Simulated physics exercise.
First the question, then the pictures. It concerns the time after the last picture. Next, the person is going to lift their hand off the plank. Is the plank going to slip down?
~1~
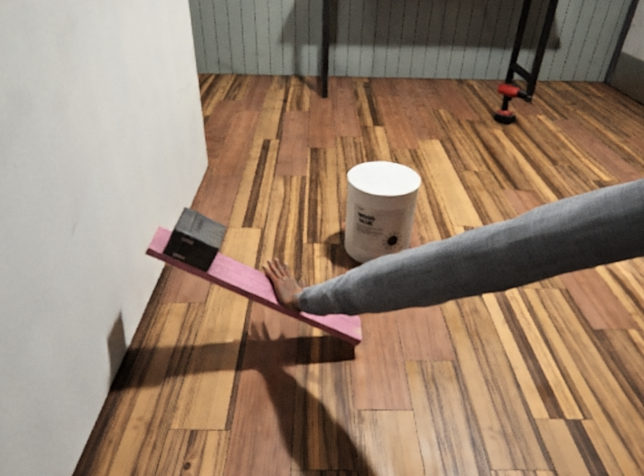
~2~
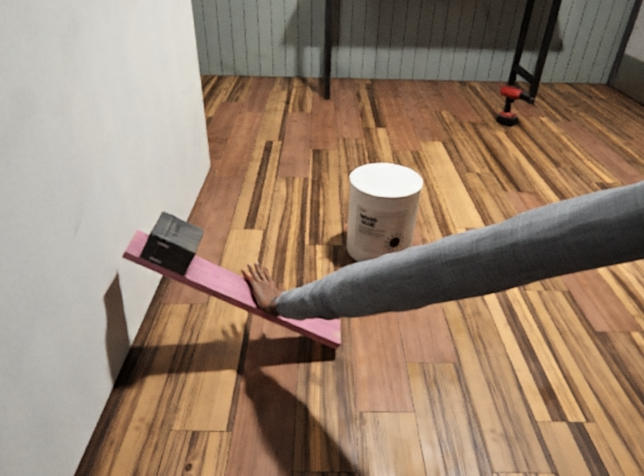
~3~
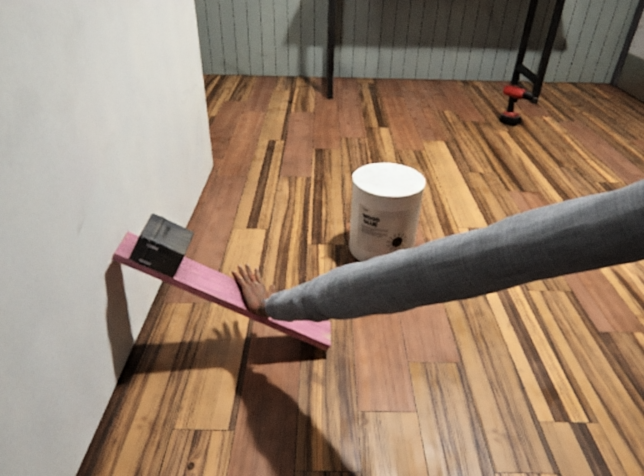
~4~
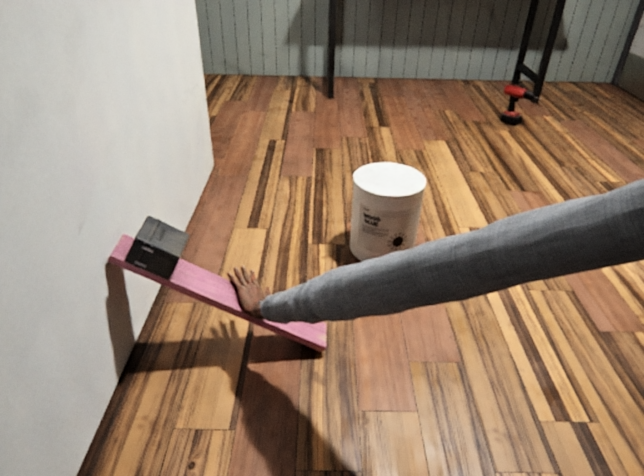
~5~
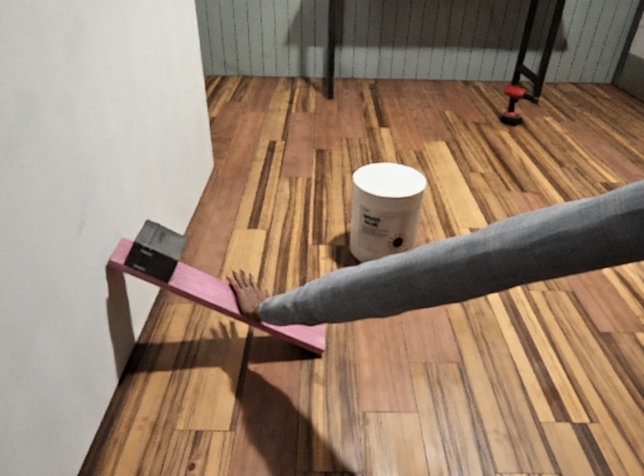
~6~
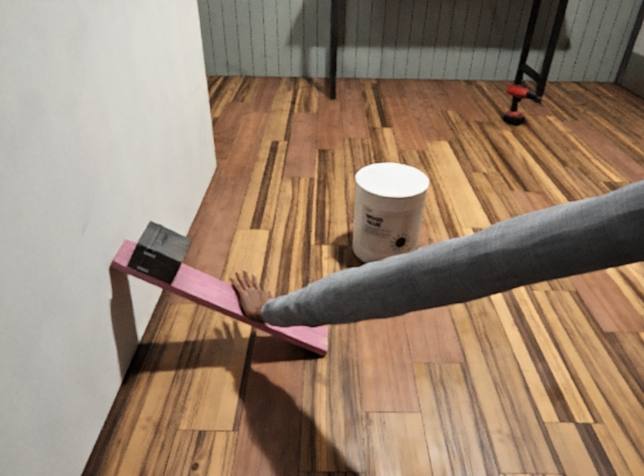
Yes - it slumps.
Then, 0.30 s past the last view, pink plank sunk by 20° near (245, 327).
Then, 0.40 s past the last view, pink plank sunk by 30° near (250, 335).
Finally, moved from the start, pink plank; white pail still in place. Final places as the last picture's camera would see them, pink plank near (252, 340). The plank slides down.
